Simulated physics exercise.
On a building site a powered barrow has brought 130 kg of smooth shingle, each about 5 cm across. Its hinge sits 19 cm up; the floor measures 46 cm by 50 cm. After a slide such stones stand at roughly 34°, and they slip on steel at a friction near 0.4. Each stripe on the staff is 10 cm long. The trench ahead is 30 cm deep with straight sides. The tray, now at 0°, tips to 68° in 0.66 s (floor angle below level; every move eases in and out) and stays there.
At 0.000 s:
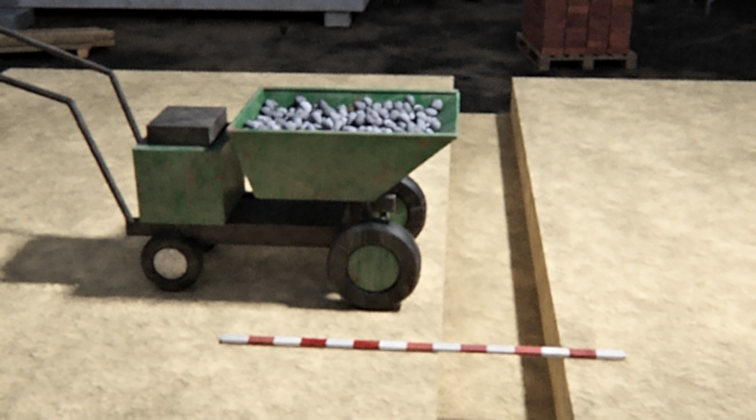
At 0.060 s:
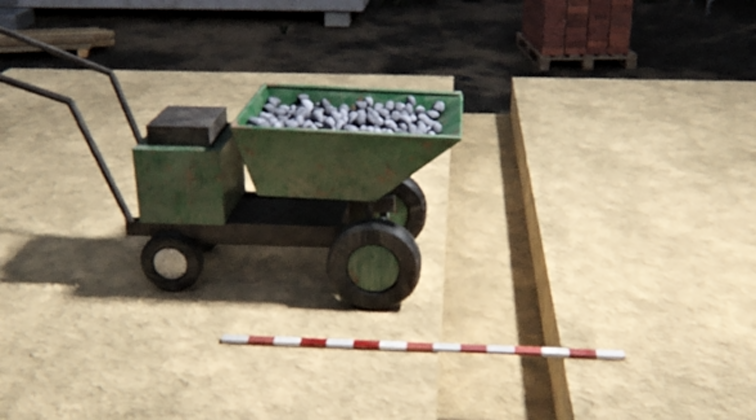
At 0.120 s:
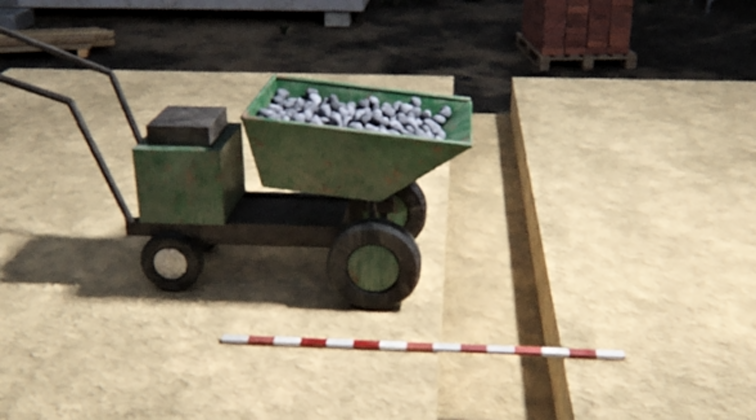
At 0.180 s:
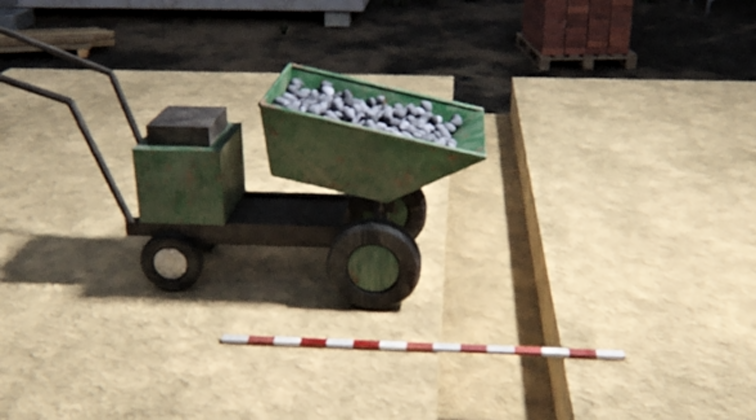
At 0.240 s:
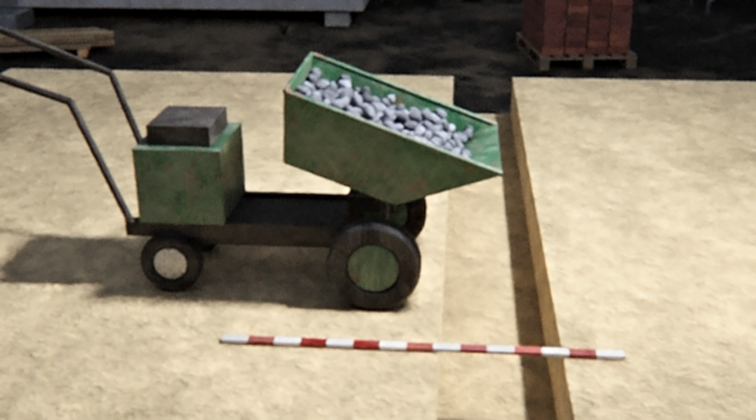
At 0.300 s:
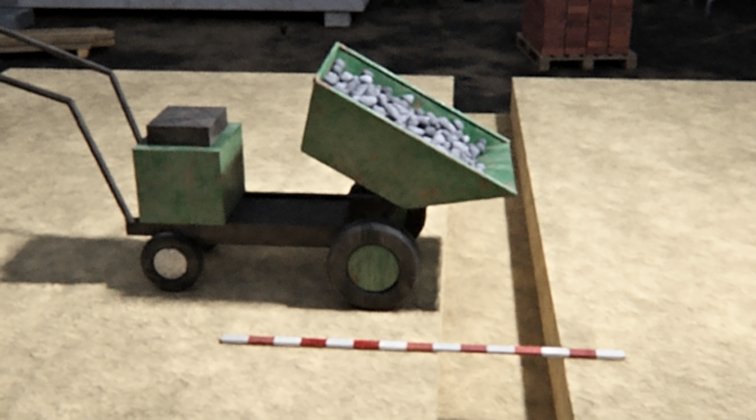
A green tray heaped with smooth grey stones tilts steadily on a small powered barrow, its rear rising and its right-hand lip dipping while the stones shift slightly towards the lip. The barrow stands still on pale ground at a building site, seen from the side and slightly above by an unmoving camera. A red-and-white striped staff lies in front, a straight-sided trench runs to the right, and reddish bricks sit stacked behind.
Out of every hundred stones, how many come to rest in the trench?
About 23 per cent.
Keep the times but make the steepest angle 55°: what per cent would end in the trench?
Then about 30 per cent.
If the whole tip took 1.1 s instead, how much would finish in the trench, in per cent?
It would be near 30 per cent.
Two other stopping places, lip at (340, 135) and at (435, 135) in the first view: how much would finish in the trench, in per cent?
First some 100, then 45 per cent.
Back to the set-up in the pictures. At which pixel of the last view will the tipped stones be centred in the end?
Around (611, 281).
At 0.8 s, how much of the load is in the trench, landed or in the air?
Some 5 per cent.
After 0.5 s the floor is at 58°; 100 % in the tray; the foremost stones are at (526, 235).
After 0.8 s the floor is at 68°; 64 % in the tray, 7 % in the trench, 30 % past the trench; the foremost stones are at (629, 283).
After 1.1 s the floor is at 68°; 10 % in the tray, 14 % in the trench, 76 % past the trench; the foremost stones are past the picture's edge.
After 3.1 s the floor is at 68°; 0 % in the tray, 23 % in the trench, 77 % past the trench; the foremost stones are past the picture's edge.
